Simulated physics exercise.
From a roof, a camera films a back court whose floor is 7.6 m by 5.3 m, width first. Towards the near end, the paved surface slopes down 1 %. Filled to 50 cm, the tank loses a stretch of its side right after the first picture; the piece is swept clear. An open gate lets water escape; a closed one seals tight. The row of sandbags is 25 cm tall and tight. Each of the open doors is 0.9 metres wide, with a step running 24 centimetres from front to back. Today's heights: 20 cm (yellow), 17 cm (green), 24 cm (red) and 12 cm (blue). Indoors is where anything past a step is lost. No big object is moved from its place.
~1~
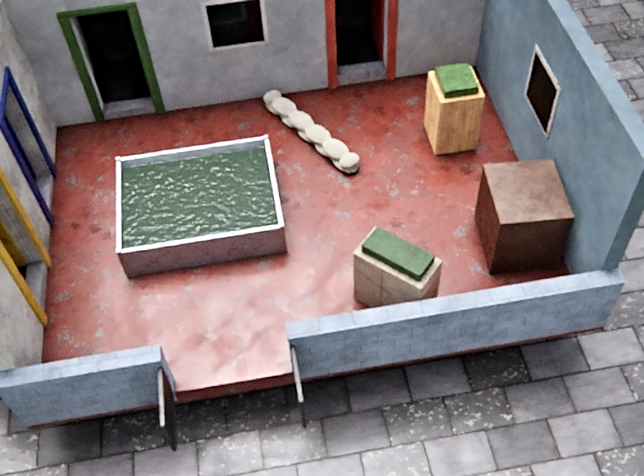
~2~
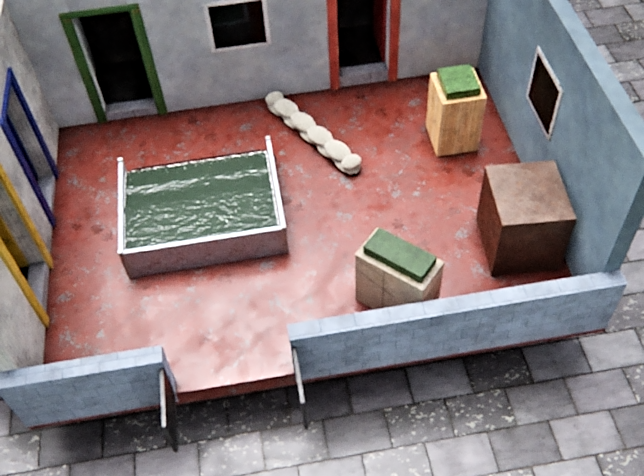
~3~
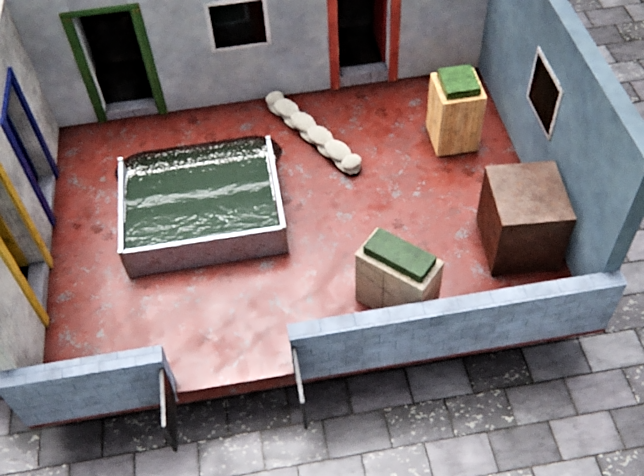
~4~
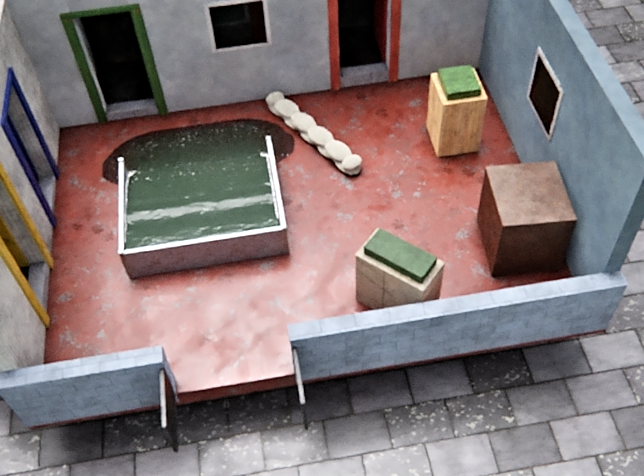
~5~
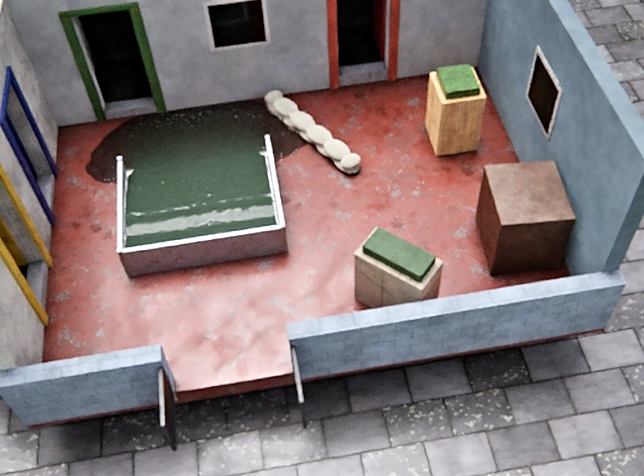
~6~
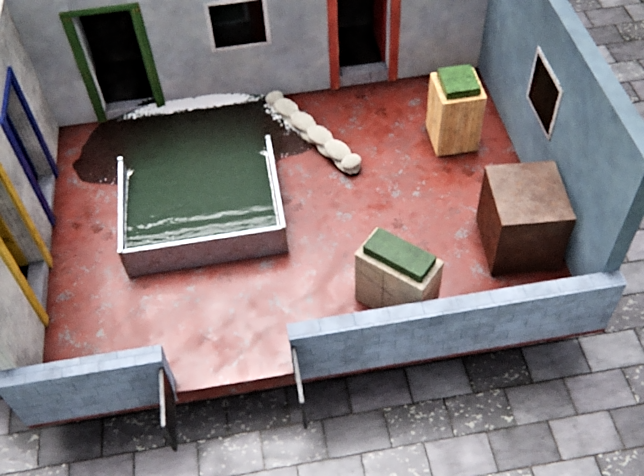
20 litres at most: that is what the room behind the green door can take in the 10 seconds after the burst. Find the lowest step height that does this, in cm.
The lowest height is about 22 cm.
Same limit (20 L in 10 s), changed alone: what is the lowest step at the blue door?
At the blue door it takes roughly 10.0 centimetres.
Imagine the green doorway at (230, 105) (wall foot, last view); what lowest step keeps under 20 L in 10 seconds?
About 28 cm.
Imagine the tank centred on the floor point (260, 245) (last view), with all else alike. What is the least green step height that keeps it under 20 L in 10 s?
In that case about 12.5 cm.
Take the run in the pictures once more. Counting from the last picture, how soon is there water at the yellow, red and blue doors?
Yellow = 2.4 s, red = 0.9 s, blue = 1.6 s.
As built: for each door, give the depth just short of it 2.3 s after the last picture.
Depths in cm - yellow: 1, green: 19, red: 2, blue: 11.
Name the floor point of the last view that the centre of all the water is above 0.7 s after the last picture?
The balance point sits at roughly (198, 175).
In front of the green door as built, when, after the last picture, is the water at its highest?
That happens close to 1.0 s on the clock.
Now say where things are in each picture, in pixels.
Still water, 50 cm deep, in the tank at (198, 195); the green door at (117, 71) is dry, in the first frame.
The front is at a hidden place, 0.3 m from the gap on the far side; 0.6 m2 of floor is wet, 50 cm left at the back, in the second frame.
The front is at a hidden place, 0.6 m from the gap on the far side; 1.5 m2 of floor is wet, 50 cm left at the back, in the third frame.
Water pours out on the far side and has run 1.1 m, to (143, 137); about 8 cm deep outside, 50 cm at the back, in the fourth frame.
Water pours out on the far side and has run 1.6 m, to (145, 117); about 7 cm deep outside, 49 cm at the back, in the fifth frame.
The gap is on the far side, the front 1.8 m out at (150, 102); the back of the tank holds 42 cm; water is at the green door at (119, 72), in the sixth frame.
Then, 0.7 s after the last picture water covers 20 % of the floor, deepest (36 cm) near (233, 104); 26 cm at the green door, 13 litres in over its 17 cm step.
Then, 2.3 s after the last picture water covers 40 % of the floor, deepest (28 cm) near (59, 136); 19 cm at the green door, 59 litres in over its 17 cm step.
Then, 9.3 s after the last picture water covers 80 % of the floor, deepest (10 cm) near (176, 172); 7 cm at the green door, 63 litres in over its 17 cm step.
At the green door as built, the water peaked near 27 cm, 1.1 s after the last picture.
With a step of 20 cm, 36 litres would have come in within the 10 s; with 27 cm, 4 litres. So under 20 litres takes about 22 cm.
